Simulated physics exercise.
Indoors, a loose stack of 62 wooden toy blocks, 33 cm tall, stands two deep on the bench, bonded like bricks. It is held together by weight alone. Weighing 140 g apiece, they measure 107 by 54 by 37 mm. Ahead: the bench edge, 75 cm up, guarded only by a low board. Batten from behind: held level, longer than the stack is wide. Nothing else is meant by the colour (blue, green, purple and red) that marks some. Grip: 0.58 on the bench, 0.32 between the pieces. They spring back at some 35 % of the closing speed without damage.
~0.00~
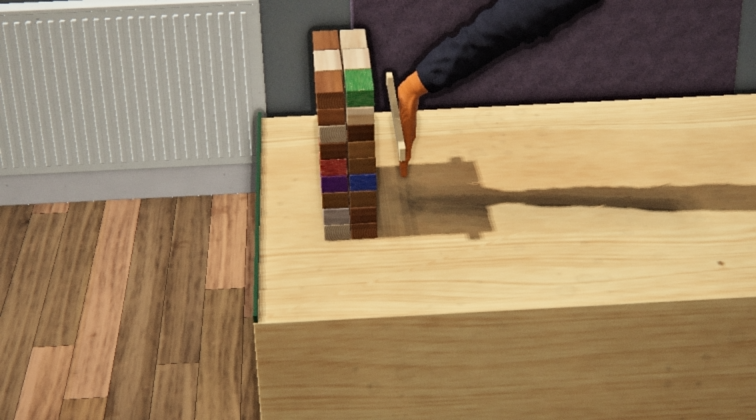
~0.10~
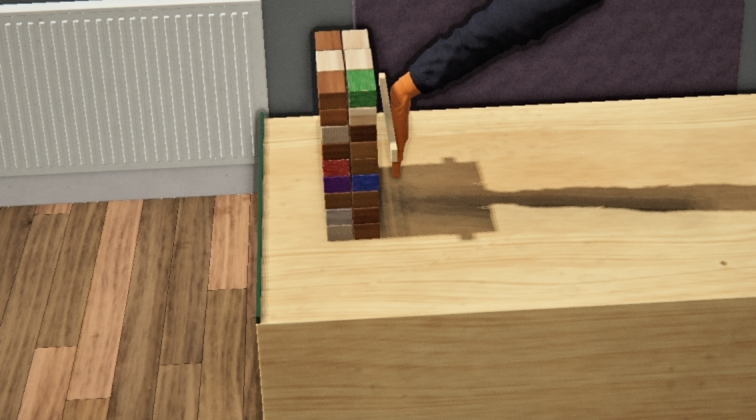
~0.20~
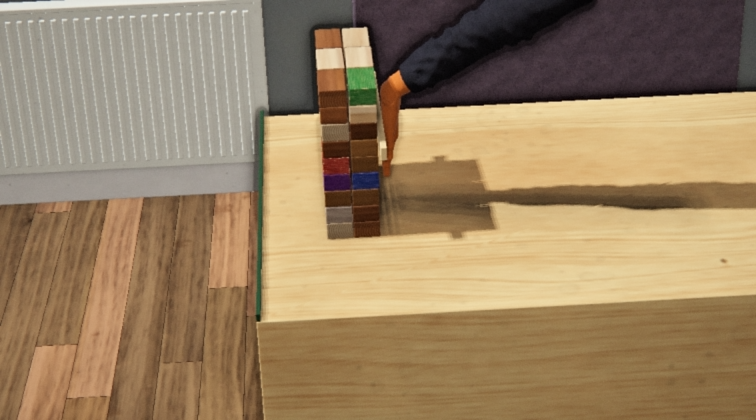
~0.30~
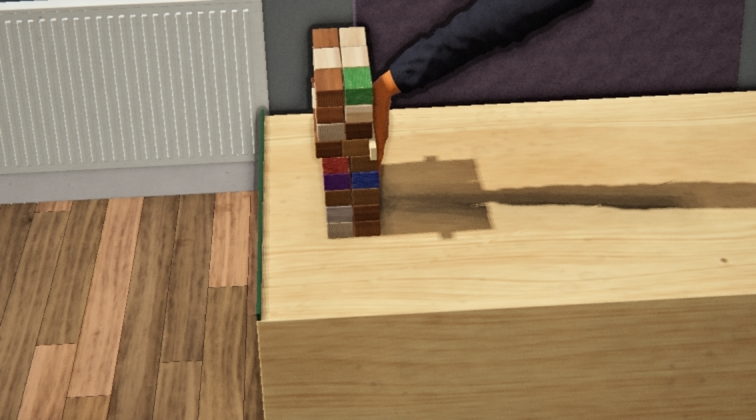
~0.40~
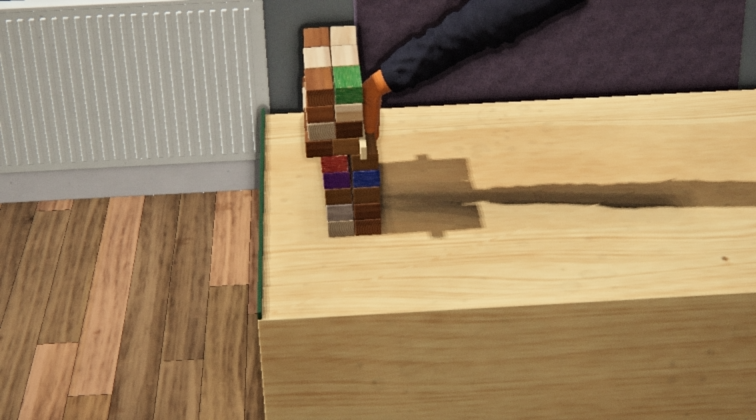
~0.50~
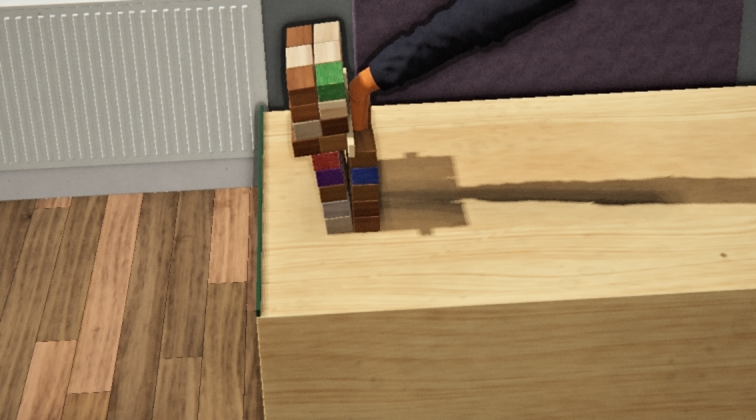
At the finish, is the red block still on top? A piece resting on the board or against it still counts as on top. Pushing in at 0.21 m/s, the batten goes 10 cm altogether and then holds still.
No, it has gone over.
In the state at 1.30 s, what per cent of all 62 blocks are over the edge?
It's 55 percent at that point.
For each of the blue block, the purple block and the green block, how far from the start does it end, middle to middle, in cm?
Net displacement, roughly: Blue ~ 0 cm, purple ~ 96 cm, green ~ 136 cm.
After 0.84 s, none of the 62 blocks over the edge, 60 disturbed; red block 29° from how it stood, 16 mm lower; green block 29° from how it stood, 31 mm lower.
After 1.30 s, 34 of the 62 blocks over the edge; red block on its side; green block upside down.
In the end (1.9 s), 34 of the 62 blocks over the edge; red block 74° from how it stood, 86 cm lower; green block upside down; purple block 86 cm lower.
